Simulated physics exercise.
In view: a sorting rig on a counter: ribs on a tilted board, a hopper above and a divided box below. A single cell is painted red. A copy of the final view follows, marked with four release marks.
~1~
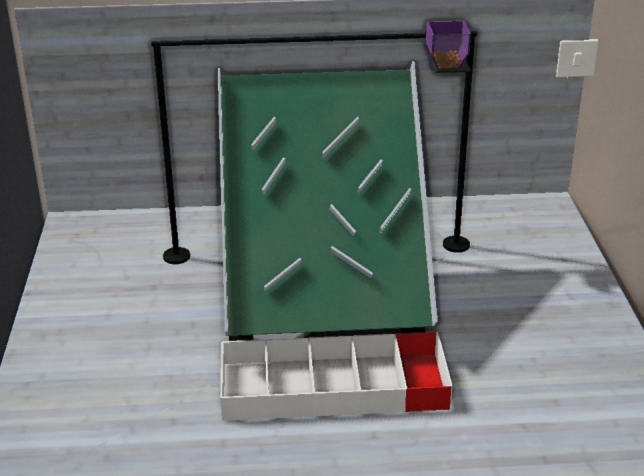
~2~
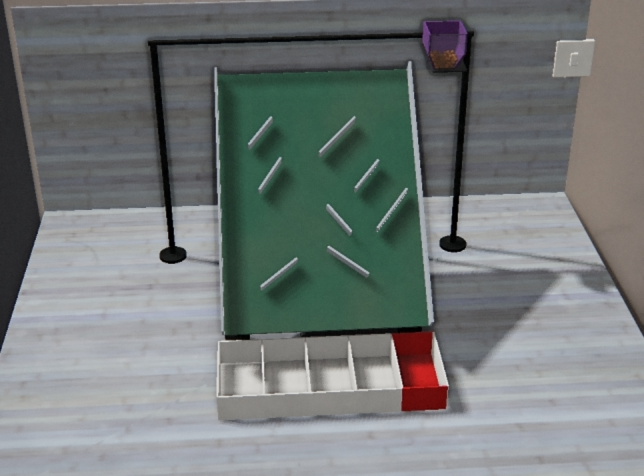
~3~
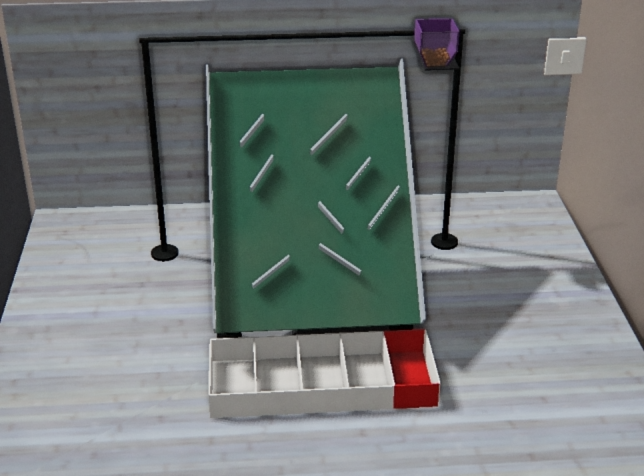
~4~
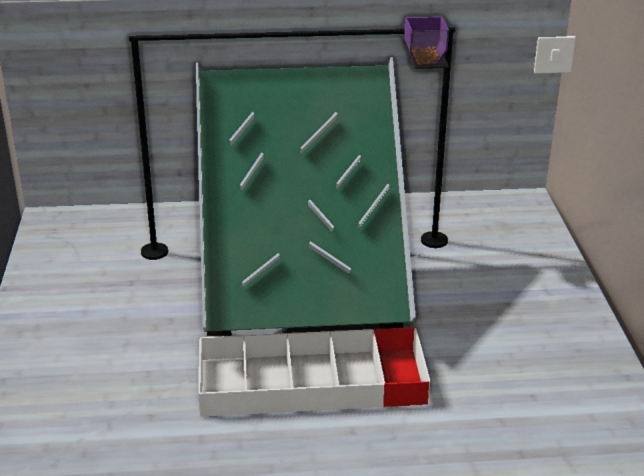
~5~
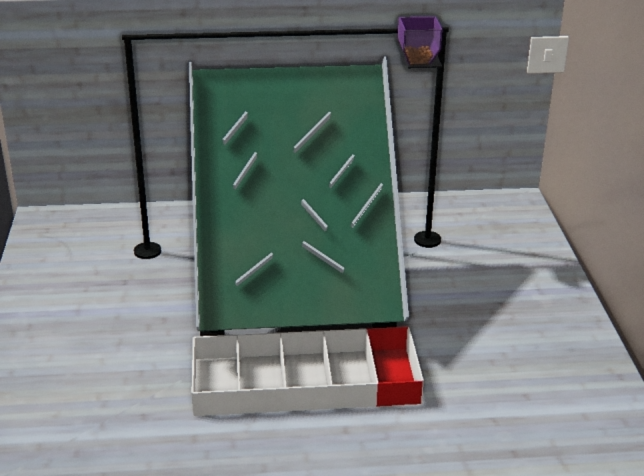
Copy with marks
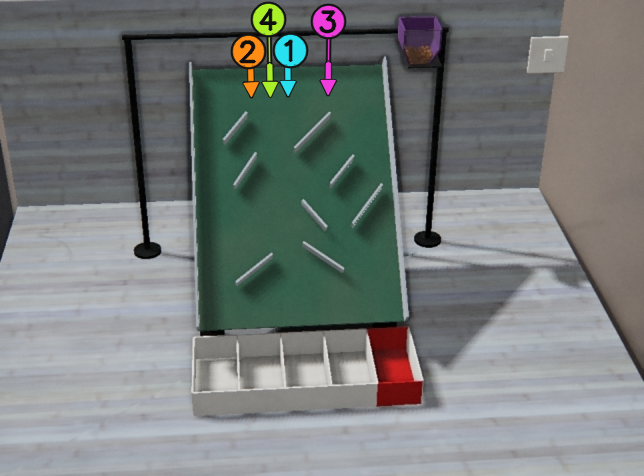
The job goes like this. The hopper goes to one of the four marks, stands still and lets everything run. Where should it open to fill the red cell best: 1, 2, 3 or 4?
3 is best.
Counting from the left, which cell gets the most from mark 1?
The first from the left.
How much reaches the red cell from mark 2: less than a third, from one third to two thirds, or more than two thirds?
It is less than a third.
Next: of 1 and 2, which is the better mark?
2 it is.
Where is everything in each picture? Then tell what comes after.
The first frame shows hopper near (447, 59), cereal balls, door shut.
The second frame shows ribs (249, 144) to (272, 117), (320, 152) to (355, 117), (259, 189) to (281, 157).
The third frame shows ribs (347, 185) to (370, 157), (319, 202) to (343, 229), (369, 225) to (399, 186).
The fourth frame shows ribs (243, 283) to (279, 254), (310, 242) to (351, 269).
The fifth frame shows red cell near (399, 392), number 5 of 5 from the left.
On the marked copy, mark 1 meets the board at (288, 90); mark 2 meets the board at (251, 91); mark 3 meets the board at (328, 89); mark 4 meets the board at (270, 91).
For mark 1, none at all in the red cell, all but a few in other cells, only a few outside the box.
For mark 2, a small share in the red cell, the bulk in other cells.
For mark 3, close to a third in the red cell, close to half in other cells, only a few outside the box.
For mark 4, only a few in the red cell, all but a few in other cells, a small share outside the box.
